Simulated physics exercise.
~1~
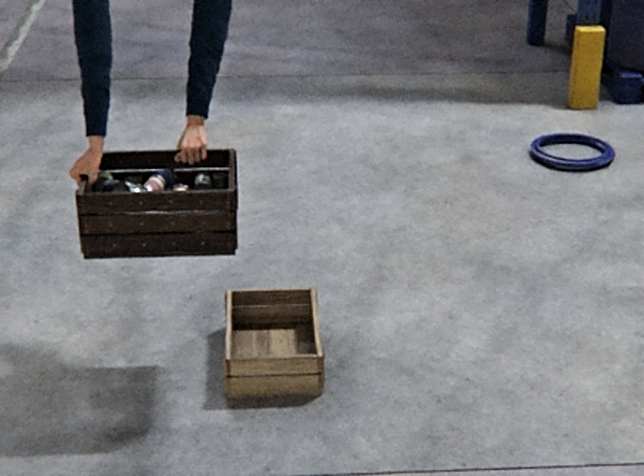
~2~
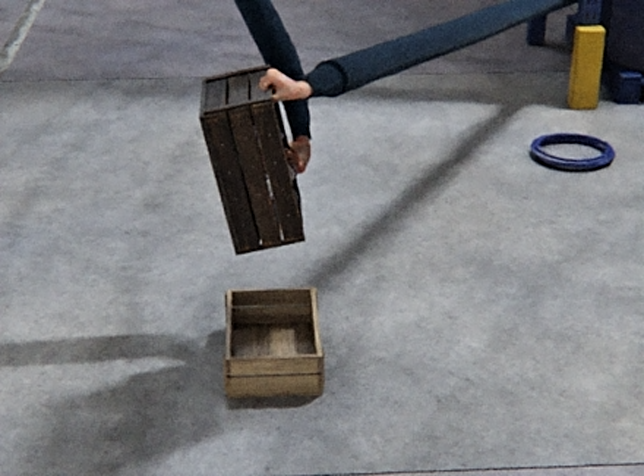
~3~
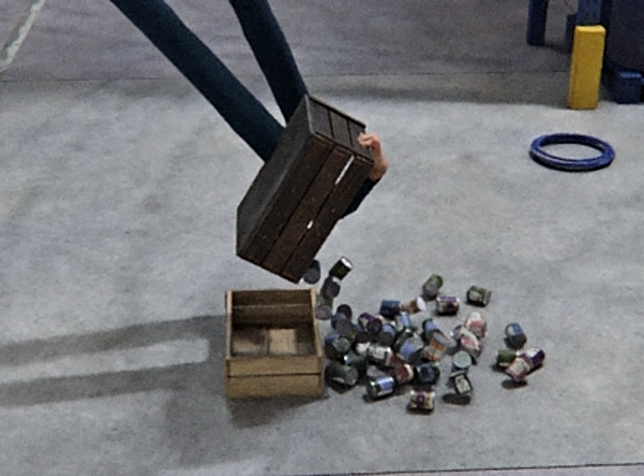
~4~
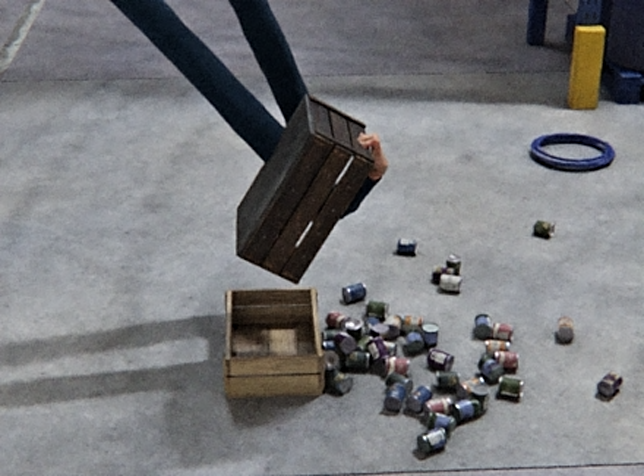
Two hands held a dark wooden crate of small tins above an empty, lighter wooden tray, then tipped it over to the right. The tins tumbled out beside the tray, ending up scattered across the concrete floor while the tray stayed put.
